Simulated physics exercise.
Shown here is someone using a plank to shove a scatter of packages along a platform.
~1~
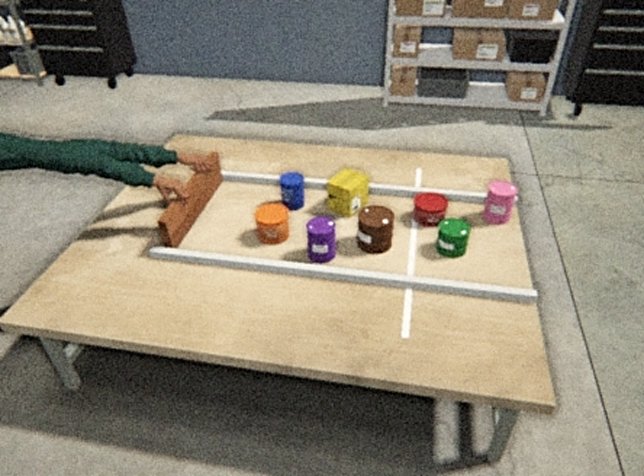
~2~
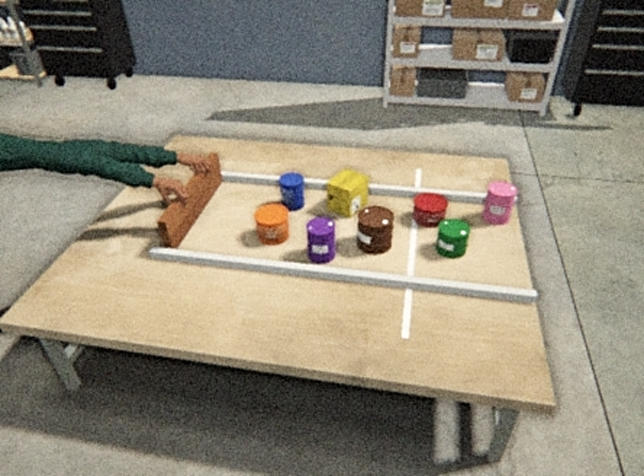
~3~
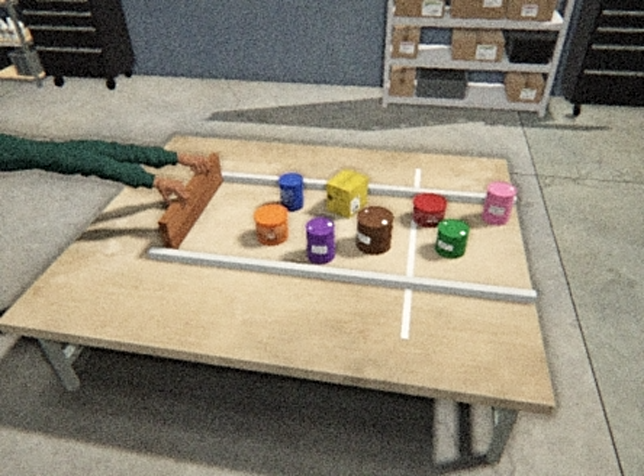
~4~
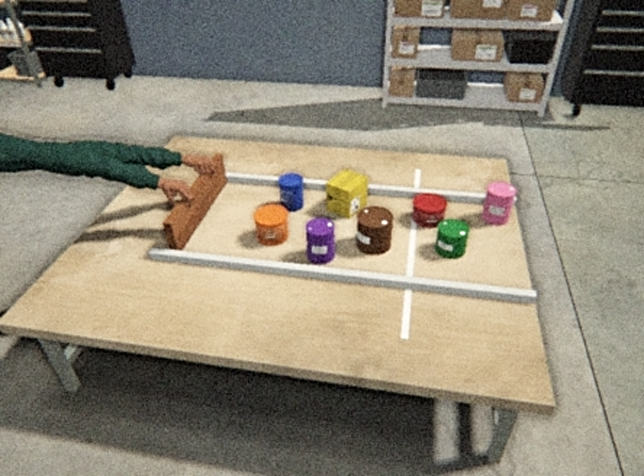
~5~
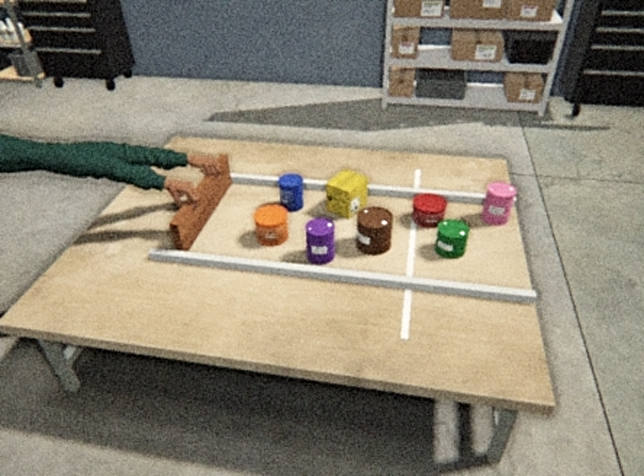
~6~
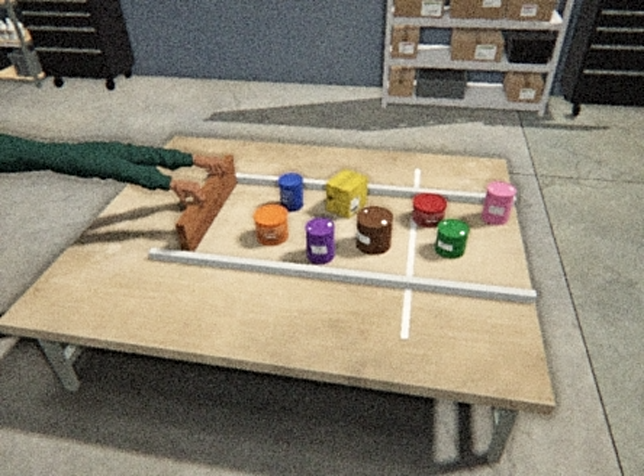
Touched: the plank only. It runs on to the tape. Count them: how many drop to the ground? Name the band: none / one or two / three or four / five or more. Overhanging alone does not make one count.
Honestly, the ones lost over the side add up to nothing at all.
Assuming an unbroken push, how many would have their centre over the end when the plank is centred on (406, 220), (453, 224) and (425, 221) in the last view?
Result per place: 0; 1; 0.
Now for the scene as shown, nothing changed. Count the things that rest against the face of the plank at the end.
That number would be 4.
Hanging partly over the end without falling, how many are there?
It totals 0.
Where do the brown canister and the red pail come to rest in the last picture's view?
Brown canister: About (469, 240); red pail: About (466, 218).
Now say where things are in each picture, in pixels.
Pink canister (499, 203); green canister (453, 238); red pail (430, 210); plank (194, 199); tape (414, 235), in the first frame.
Green canister (453, 239); orange pail (272, 225), in the second frame.
Red pail (429, 210); yellow parcel (347, 194), in the third frame.
Pink canister (498, 204); purple canister (320, 241), in the fourth frame.
Green canister (452, 239); plank (204, 201), in the fifth frame.
Pink canister (498, 203); green canister (452, 239); red pail (429, 210); plank (210, 201); tape (413, 236), in the sixth frame.
Soon after, none off yet; pink canister at rest near (498, 203); green canister at rest near (452, 239); red pail at rest near (429, 210).
At rest, the number that fall off is zero.
